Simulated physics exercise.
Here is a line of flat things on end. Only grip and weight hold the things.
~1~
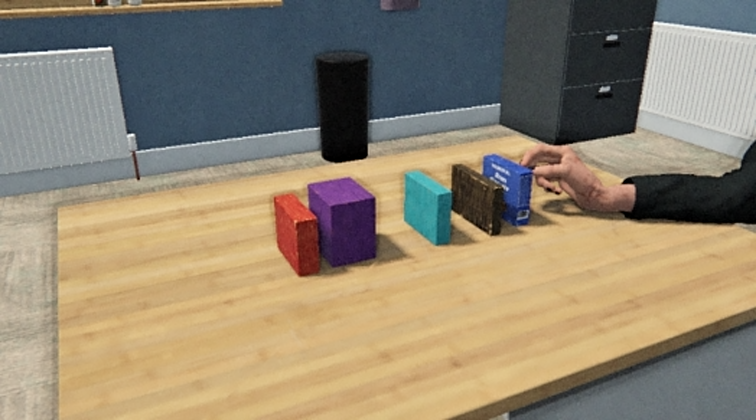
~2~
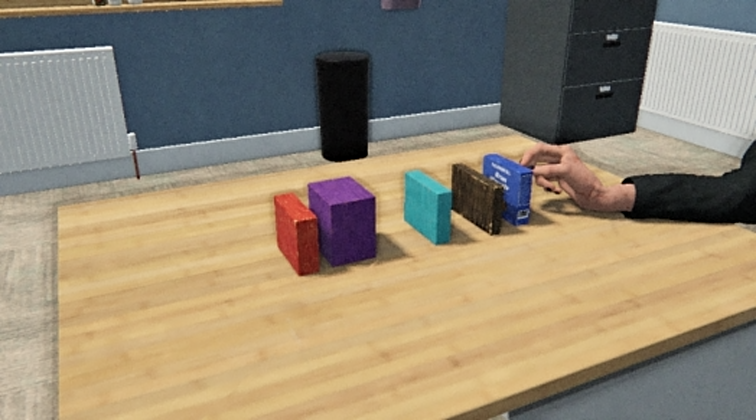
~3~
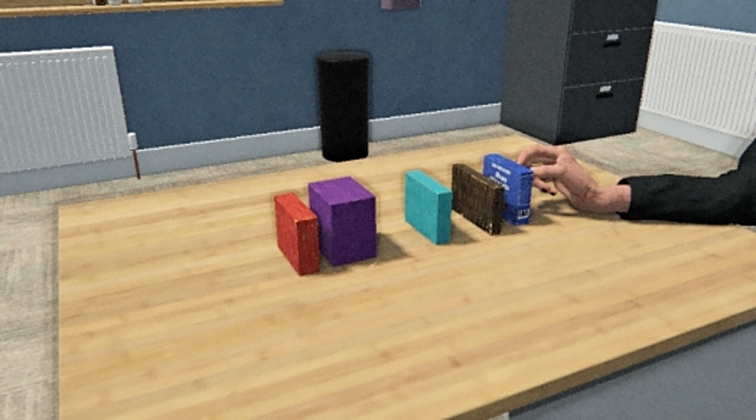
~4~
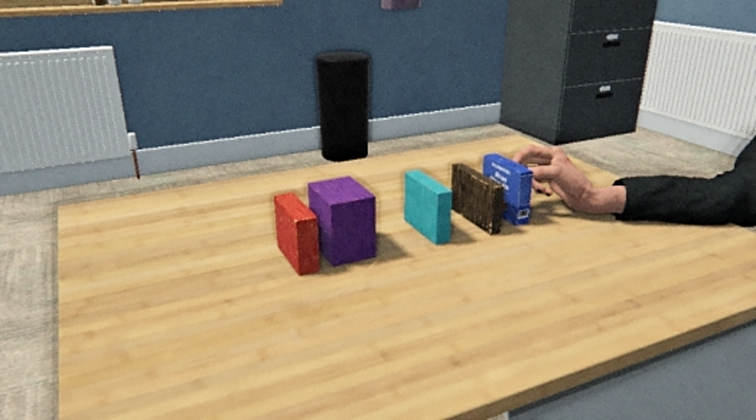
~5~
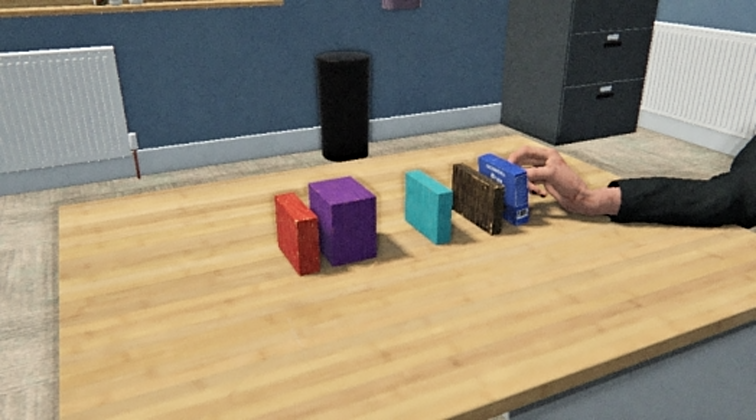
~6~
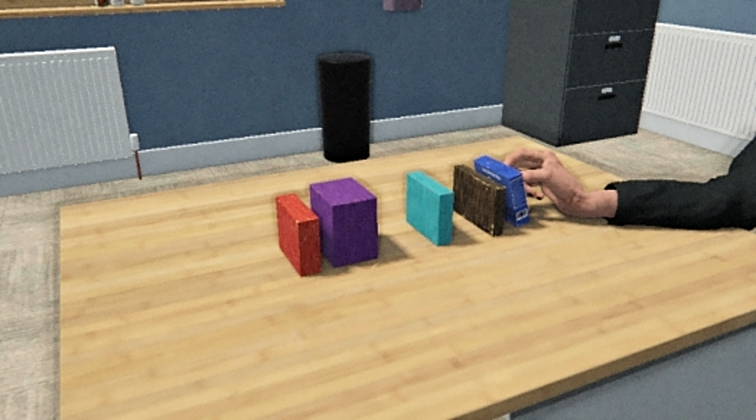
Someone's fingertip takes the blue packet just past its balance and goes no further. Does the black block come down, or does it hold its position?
It is no longer on end.
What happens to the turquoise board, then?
At the finish the turquoise board has fallen.
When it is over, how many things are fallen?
The count is 3.
Then, 0.30 s on from there, blue packet 38° over; black block turned 24° from how it was put near (468, 201).
Then, 0.50 s on from there, blue packet 77° over; black block on its side near (454, 220); turquoise board turned 12° from how it was put.
Then, 0.80 s on from there, blue packet 71° over; black block on its side near (453, 221); turquoise board on its side.
Then, 2.10 s on from there, blue packet 72° over; black block on its side near (453, 221); turquoise board on its side.
In the end, toppled on the table, black block and turquoise board; purple block unmoved. At the end, from the last picture's camera, black block near (453, 221).
